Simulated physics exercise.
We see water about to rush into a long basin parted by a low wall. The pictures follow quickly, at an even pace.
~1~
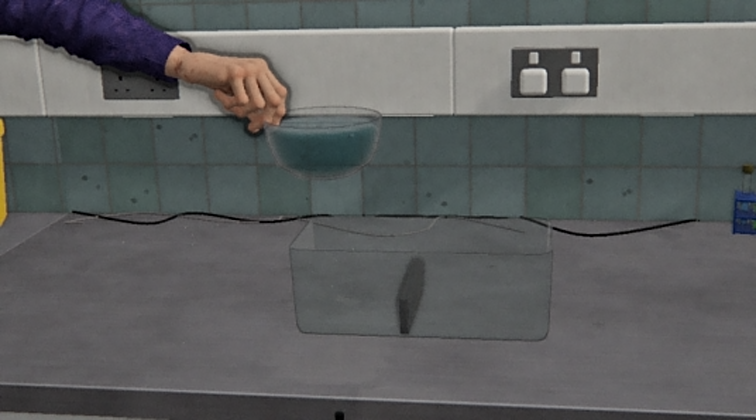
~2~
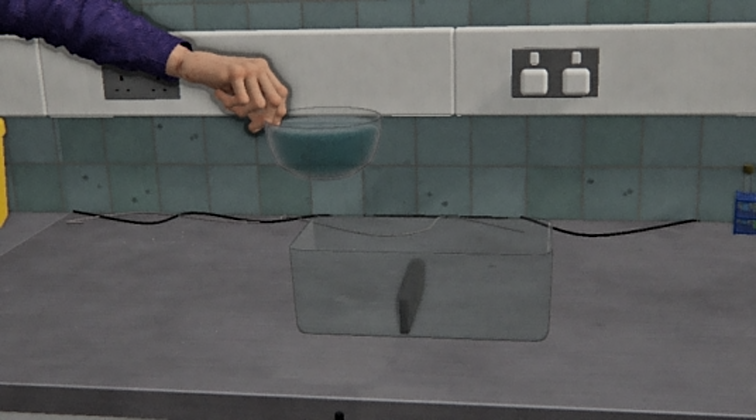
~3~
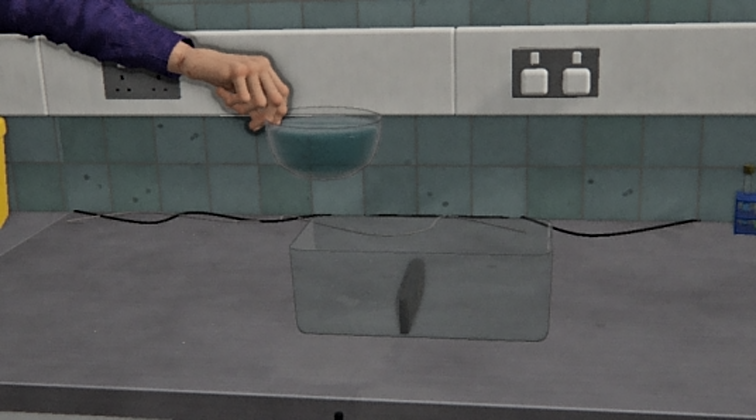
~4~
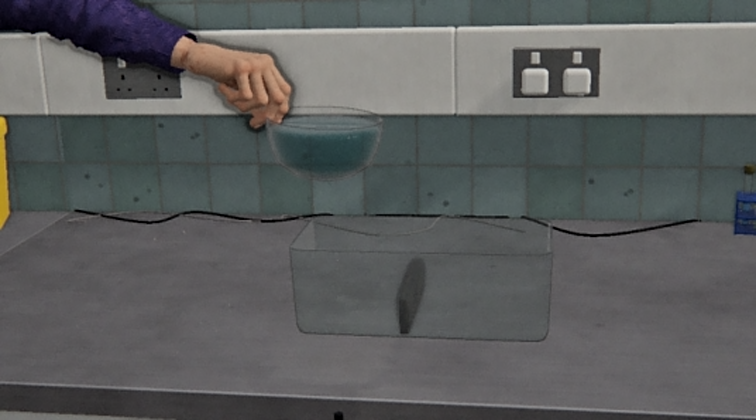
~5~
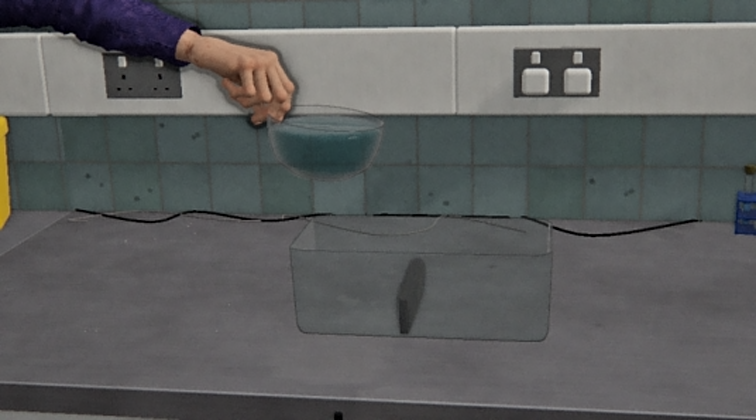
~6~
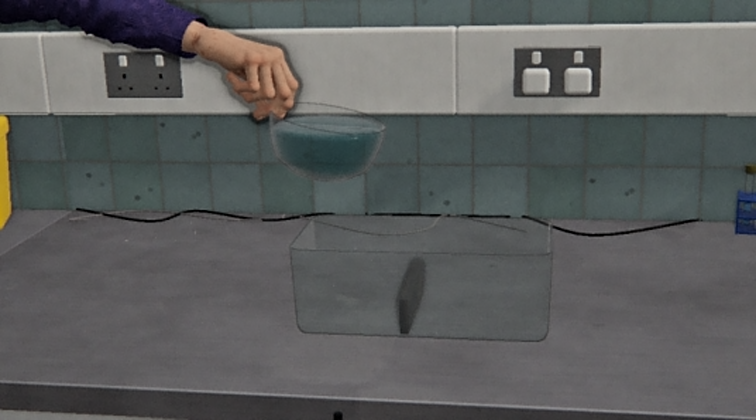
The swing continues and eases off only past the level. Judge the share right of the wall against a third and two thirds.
In the end over two thirds is right of the wall.
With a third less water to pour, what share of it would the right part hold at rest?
About 60 per cent.
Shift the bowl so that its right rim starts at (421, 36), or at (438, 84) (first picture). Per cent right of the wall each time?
About 95 and 95 per cent.
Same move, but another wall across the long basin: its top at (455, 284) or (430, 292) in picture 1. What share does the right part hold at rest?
In turn 10 and 55 in a hundred.
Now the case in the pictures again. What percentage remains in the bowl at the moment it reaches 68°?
It comes to 50 per cent or so.
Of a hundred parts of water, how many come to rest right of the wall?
Near 75 %.
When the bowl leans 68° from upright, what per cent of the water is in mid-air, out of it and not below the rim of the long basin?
Near 35 %.
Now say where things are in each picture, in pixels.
In the first frame, it leans 0°; its right rim is at (380, 118); the water meets the walls at (270, 125) and (379, 125); the long basin's rim runs from (301, 233) to (551, 237); the wall's top is at (411, 281).
In the second frame, it leans 0°; its right rim is at (380, 119); the water meets the walls at (271, 125) and (379, 125).
In the third frame, it leans 2°; its right rim is at (381, 121); the water meets the walls at (271, 124) and (380, 126).
In the fourth frame, it leans 4°; its right rim is at (382, 123); the water meets the walls at (272, 124) and (381, 127).
In the fifth frame, it leans 7°; its right rim is at (383, 127); the water meets the walls at (274, 123) and (381, 128).
In the sixth frame, it leans 11°; its right rim is at (385, 131); the water meets the walls at (275, 124) and (384, 129).
A moment on, the bowl is tipped part way and 48 per cent is still to pour, 1 is left of the wall and 14 right of it.
Next, the bowl is tipped on its side and 6 per cent is still to pour, 14 is left of the wall and 73 right of it.
Then the bowl is tipped on its side and 0 per cent is still to pour, 24 is left of the wall and 75 right of it.
Later the bowl is tipped on its side and 0 per cent is still to pour, 25 is left of the wall and 75 right of it.
At rest 25 per cent lies left of the wall, 75 right of it and 0 outside.
